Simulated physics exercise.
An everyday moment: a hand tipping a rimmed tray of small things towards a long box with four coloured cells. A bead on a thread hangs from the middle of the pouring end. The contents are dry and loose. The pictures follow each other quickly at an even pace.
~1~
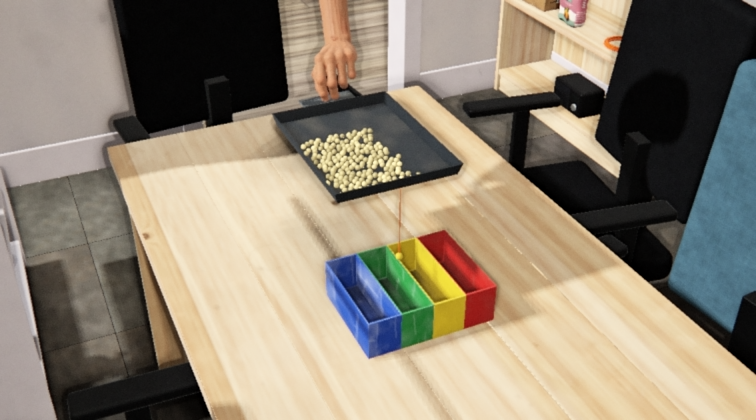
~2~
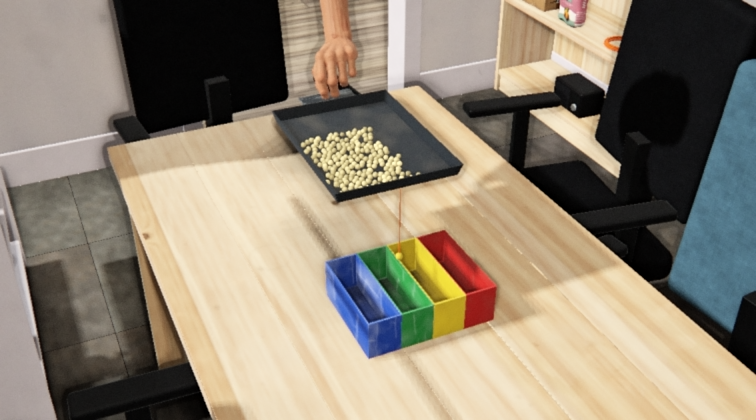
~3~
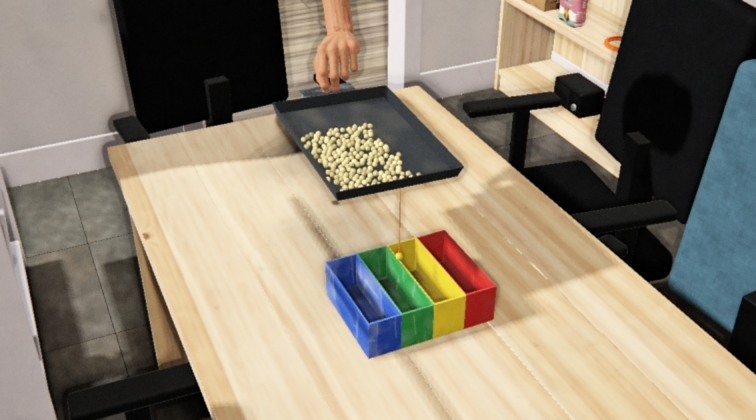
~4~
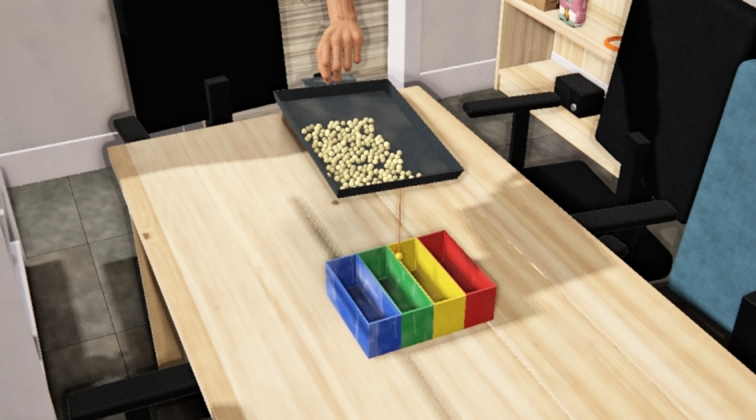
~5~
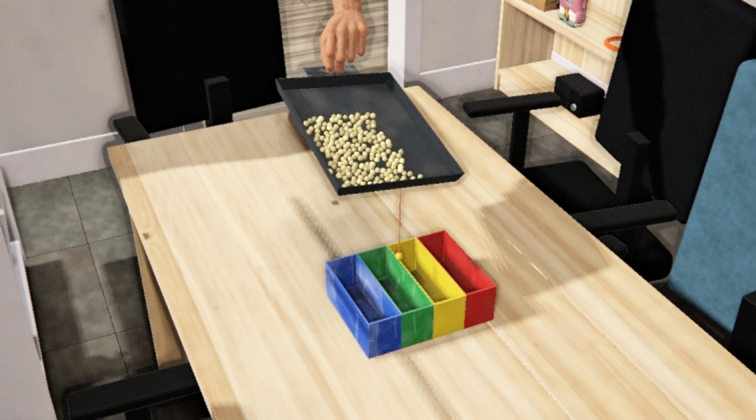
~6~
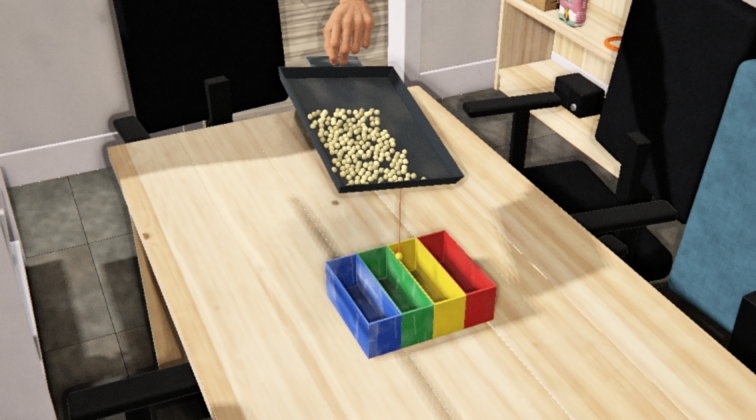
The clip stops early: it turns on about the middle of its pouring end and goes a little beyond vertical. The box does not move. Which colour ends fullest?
The red one ends fullest.
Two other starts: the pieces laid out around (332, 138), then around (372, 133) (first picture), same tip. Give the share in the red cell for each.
First some 60, then 80 per cent.
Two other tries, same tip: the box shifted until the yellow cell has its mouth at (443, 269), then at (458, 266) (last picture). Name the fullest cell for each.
The first try: Red. The second: The yellow cell.
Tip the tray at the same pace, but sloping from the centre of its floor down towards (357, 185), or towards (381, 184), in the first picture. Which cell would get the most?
In turn: The blue cell; that blue cell.
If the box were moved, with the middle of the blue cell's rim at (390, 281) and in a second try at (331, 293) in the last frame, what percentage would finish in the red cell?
Near 20 % and 0 %.
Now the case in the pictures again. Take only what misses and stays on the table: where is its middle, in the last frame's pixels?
Roughly at (512, 276).
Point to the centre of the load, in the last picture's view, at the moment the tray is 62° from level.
Near (434, 182).
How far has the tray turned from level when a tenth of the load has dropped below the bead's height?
Near 65 degrees.
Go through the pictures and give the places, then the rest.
In the first frame, corners of the pouring end (338, 191) and (458, 163), level; middle of the load (358, 160), soya beans; bead on its thread (399, 256); blue cell (385, 333); green cell (417, 323); yellow cell (449, 313); red cell (480, 304).
In the second frame, corners of the pouring end (338, 191) and (458, 163), level; middle of the load (358, 159).
In the third frame, corners of the pouring end (338, 189) and (459, 165), tipped barely, lowest at the right corner; middle of the load (358, 157).
In the fourth frame, corners of the pouring end (340, 187) and (459, 168), tipped a little, lowest at the right corner; middle of the load (359, 153).
In the fifth frame, corners of the pouring end (341, 185) and (460, 171), tipped a little, lowest at the right corner; middle of the load (361, 149).
In the sixth frame, corners of the pouring end (343, 183) and (460, 174), tipped clearly, lowest at the right corner; middle of the load (364, 147), the larger part on the move; blue cell (385, 333); green cell (417, 323); yellow cell (449, 313); red cell (480, 304).
Just after the last frame, tray tipped steeply; the larger part on the tray; about a tenth in the red cell; about a tenth falling or outside the box.
A moment on, tray tipped past a quarter turn; about a tenth on the tray; roughly two thirds in the red cell; just a few in the green cell; just a few in the yellow cell; roughly a quarter falling or outside the box.
Further on, tray tipped past a quarter turn; the larger part in the red cell; just a few in the green cell; just a few in the yellow cell; about a tenth falling or outside the box.
When it is over, tray tipped past a quarter turn; the larger part in the red cell; just a few in the green cell; just a few in the yellow cell; not one in the blue cell; about a tenth outside the box.
